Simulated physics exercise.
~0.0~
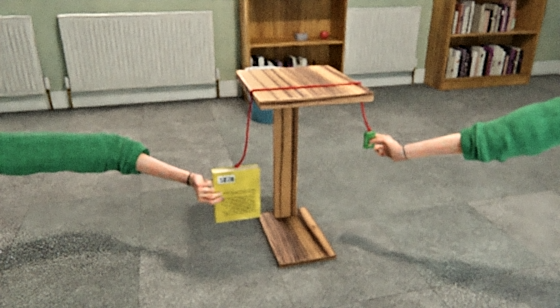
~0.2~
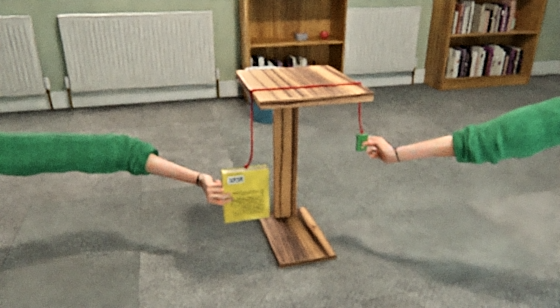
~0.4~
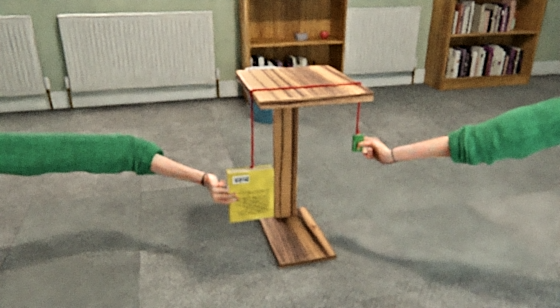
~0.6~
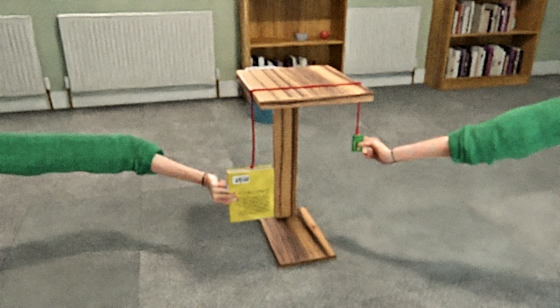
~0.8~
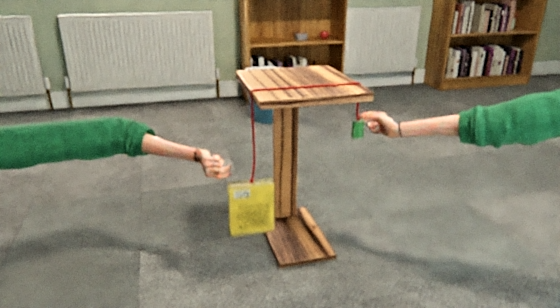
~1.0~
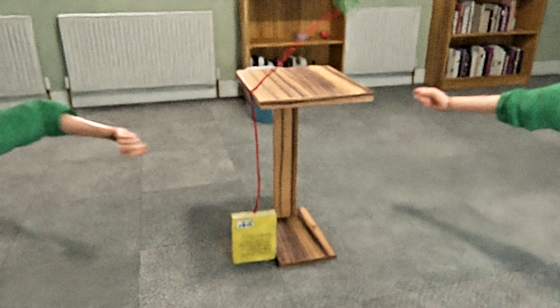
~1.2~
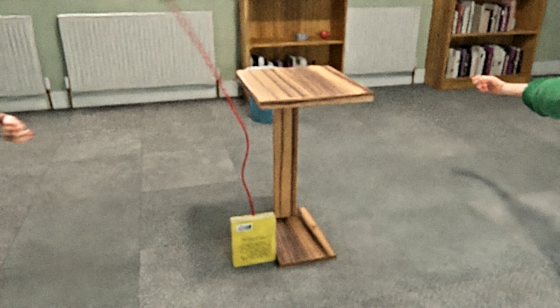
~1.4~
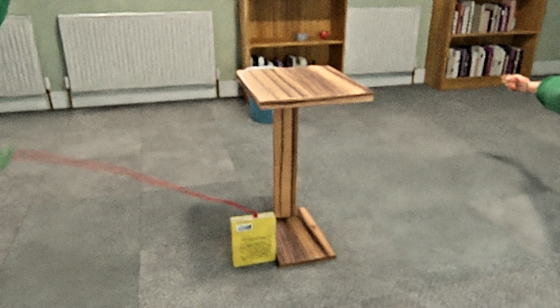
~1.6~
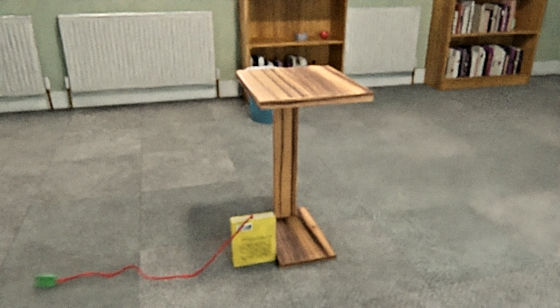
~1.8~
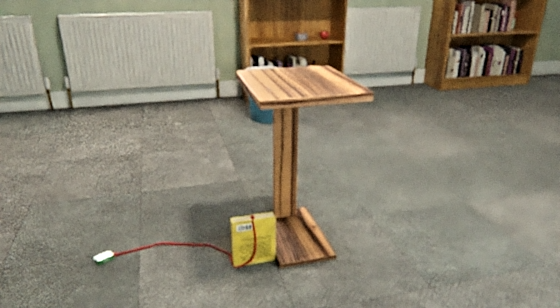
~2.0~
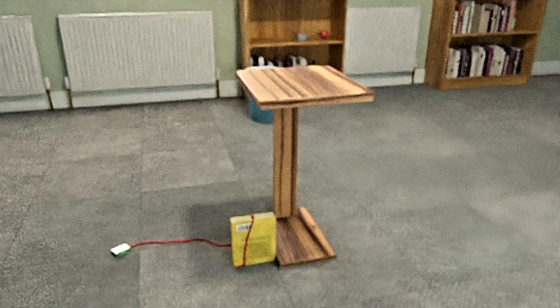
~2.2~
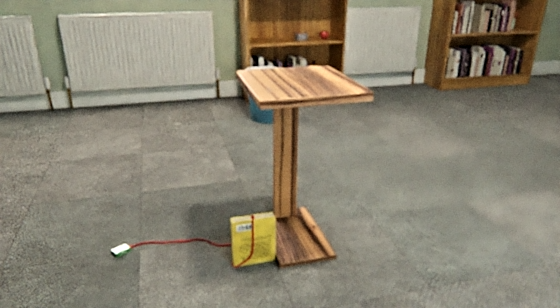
In a room with radiators and bookshelves, two green-sleeved hands release a yellow book and a small green matchbox joined by a red shoelace over a wooden stand; the book drops, pulling the matchbox up and over leftwards, and both end on the floor at left.
